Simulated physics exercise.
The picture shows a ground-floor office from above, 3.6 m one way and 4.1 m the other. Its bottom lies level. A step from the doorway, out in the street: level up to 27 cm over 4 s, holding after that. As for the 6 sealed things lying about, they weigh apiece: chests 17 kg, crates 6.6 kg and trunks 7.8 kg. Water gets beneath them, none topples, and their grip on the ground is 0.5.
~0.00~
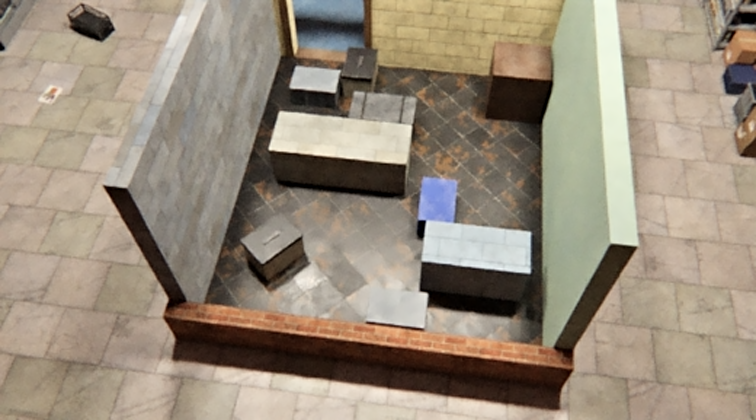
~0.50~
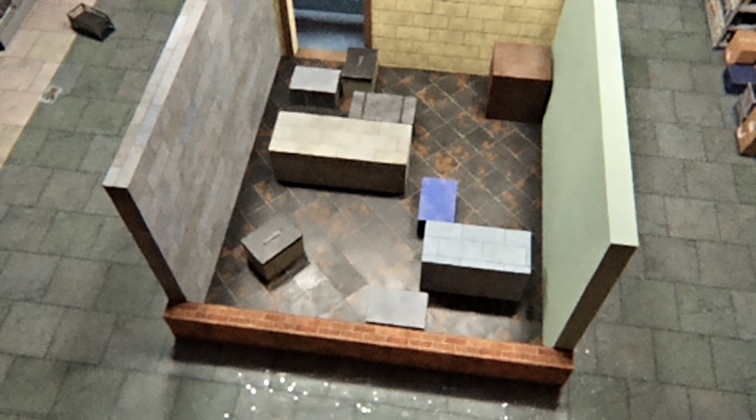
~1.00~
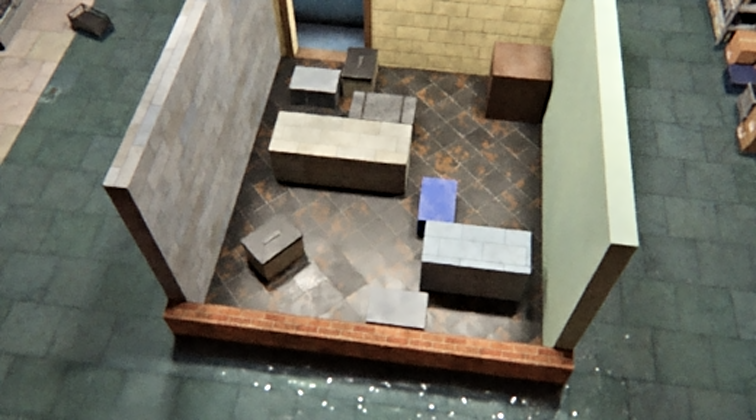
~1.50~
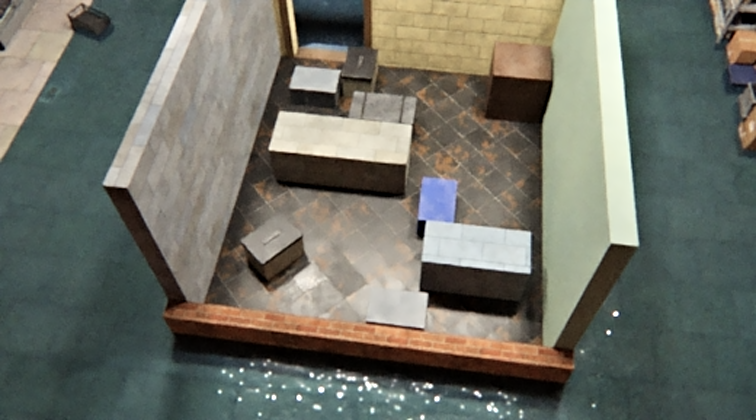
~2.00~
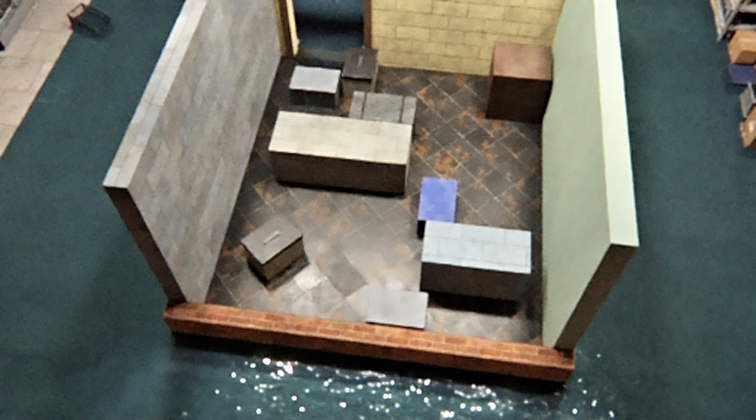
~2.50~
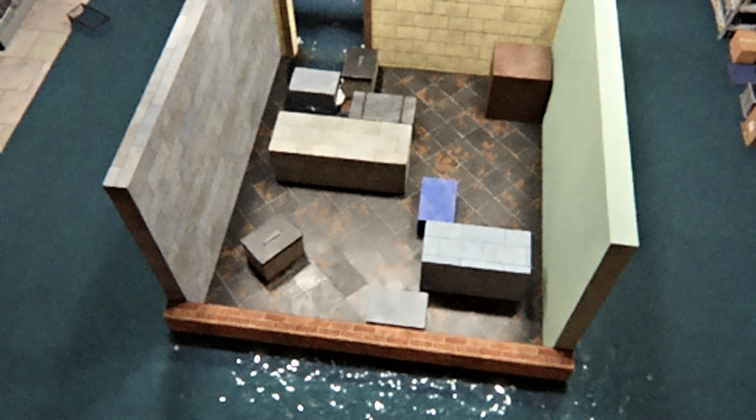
Water spreads over the paved street around a roofless room seen from above, first tinting the slabs grey-green, with glints near the low brick wall. It deepens to dark teal, hiding the paving, and finally reaches just inside the doorway, while the crates and boxes inside stay still.
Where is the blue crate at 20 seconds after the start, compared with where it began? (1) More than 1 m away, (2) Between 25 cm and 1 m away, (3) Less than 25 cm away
2.
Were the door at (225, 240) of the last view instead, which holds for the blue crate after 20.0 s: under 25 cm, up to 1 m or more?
Well, the blue crate really gets moving far.
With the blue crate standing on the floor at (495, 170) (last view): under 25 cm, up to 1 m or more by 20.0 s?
What happens is it creeps a short distance.
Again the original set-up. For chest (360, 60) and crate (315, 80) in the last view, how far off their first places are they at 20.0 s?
They've ended up 200 cm and 40 cm away, in that order.
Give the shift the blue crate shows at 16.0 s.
Roughly 40 cm by then.
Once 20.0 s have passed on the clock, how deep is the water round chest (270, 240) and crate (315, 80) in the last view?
About 22 and 22 cm.
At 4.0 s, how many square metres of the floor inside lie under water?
Roughly 3.5 m2 of it is wet.
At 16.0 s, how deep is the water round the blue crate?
Depth: About 12 cm.
After 4.0 s the blue crate is near (438, 200), 0.0 m from its start, aground; 1 afloat.
After 9.0 s the blue crate is near (439, 181), 0.3 m from its start, afloat; 5 afloat.
After 16.0 s the blue crate is near (473, 188), 0.4 m from its start, afloat; 6 afloat.
After 20.0 s the blue crate is near (484, 174), 0.6 m from its start, afloat; 6 afloat.
